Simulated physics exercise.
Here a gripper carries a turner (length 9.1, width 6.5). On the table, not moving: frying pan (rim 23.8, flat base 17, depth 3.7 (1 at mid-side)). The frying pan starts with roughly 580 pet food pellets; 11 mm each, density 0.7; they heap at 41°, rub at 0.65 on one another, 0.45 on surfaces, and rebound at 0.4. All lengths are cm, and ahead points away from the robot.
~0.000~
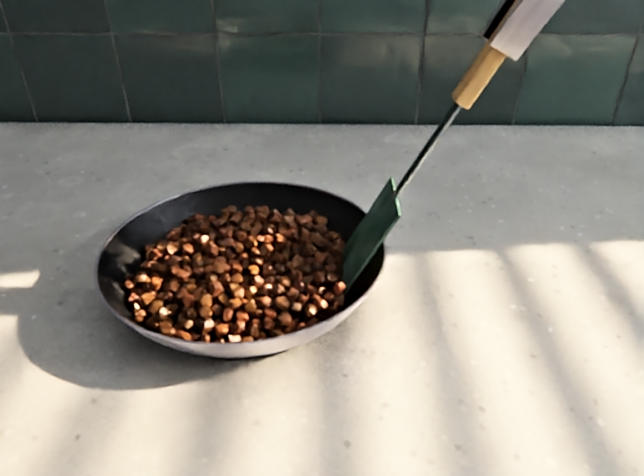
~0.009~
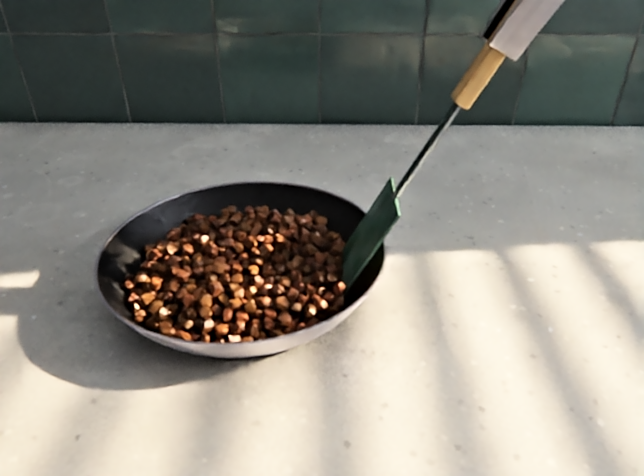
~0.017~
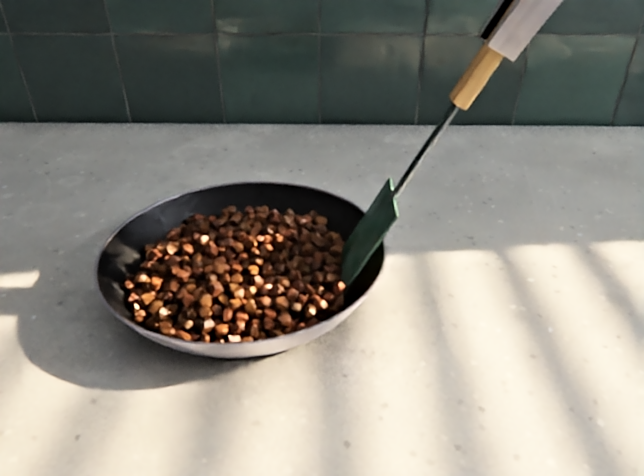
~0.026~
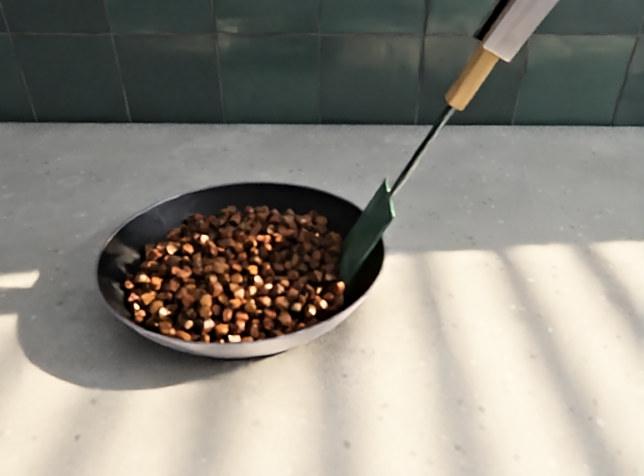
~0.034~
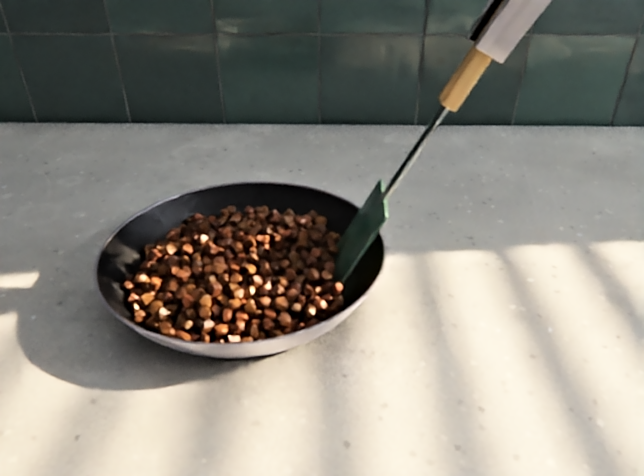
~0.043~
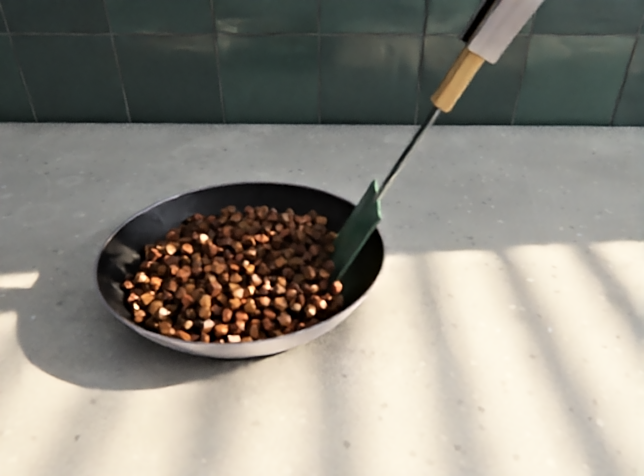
A dark green turner with a wooden collar, held at a slant by a pale gripper at the upper right, shifts slightly left along the right edge of a heap of brown pellets. The pellets fill a dark frying pan that stays still, left of centre. The fixed view looks down on a grey, sun-striped counter before green wall tiles.
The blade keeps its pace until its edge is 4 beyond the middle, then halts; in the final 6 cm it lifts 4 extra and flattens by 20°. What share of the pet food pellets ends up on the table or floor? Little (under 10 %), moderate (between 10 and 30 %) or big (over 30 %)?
On the table or floor the share is little, under 10 %.
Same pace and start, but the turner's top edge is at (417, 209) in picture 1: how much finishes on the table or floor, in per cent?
Some 0 per cent.
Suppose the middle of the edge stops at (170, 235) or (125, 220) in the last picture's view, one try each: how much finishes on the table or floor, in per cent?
Some 5 and 30 per cent.
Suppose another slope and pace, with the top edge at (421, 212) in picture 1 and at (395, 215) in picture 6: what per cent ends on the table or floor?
Some 10 per cent.
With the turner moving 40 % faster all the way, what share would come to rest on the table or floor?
Then about 5 per cent.
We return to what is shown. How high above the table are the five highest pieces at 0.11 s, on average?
Roughly 5 cm.
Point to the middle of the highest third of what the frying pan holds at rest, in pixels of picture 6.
At about (171, 244).
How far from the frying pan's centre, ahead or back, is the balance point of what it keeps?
Roughly 3.5 cm ahead.
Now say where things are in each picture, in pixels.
The first frame shows turner top edge at (396, 195), sloping 62°; upper third of the load around (246, 254), from x 130 to 340, top at y 210; 576 in the frying pan.
The second frame shows turner top edge at (396, 195), sloping 62°; upper third of the load around (245, 254), from x 130 to 340, top at y 210.
The third frame shows turner top edge at (394, 195), sloping 62°; upper third of the load around (245, 254), from x 130 to 340, top at y 210.
The fourth frame shows turner top edge at (390, 196), sloping 62°; upper third of the load around (249, 254), from x 130 to 340, top at y 210.
The fifth frame shows turner top edge at (384, 197), sloping 62°; upper third of the load around (250, 253), from x 130 to 340, top at y 210.
The sixth frame shows turner top edge at (378, 197), sloping 62°; upper third of the load around (249, 253), from x 130 to 340, top at y 210; 576 in the frying pan.
By 0.11 s, sloping 62°, highest piece 6 above the table; 576 in the frying pan.
By 0.17 s, sloping 53°, highest piece 6 above the table; 576 in the frying pan.
By 0.40 s, sloping 42°, highest piece 5 above the table; 565 in the frying pan, 9 on the table or floor, 2 on the blade or in flight.
By 1.45 s, sloping 42°, highest piece 5 above the table; 564 in the frying pan, 12 on the table or floor.
Final count, 564 in the frying pan, 12 on the table or floor. That is 2 % on the table or floor.
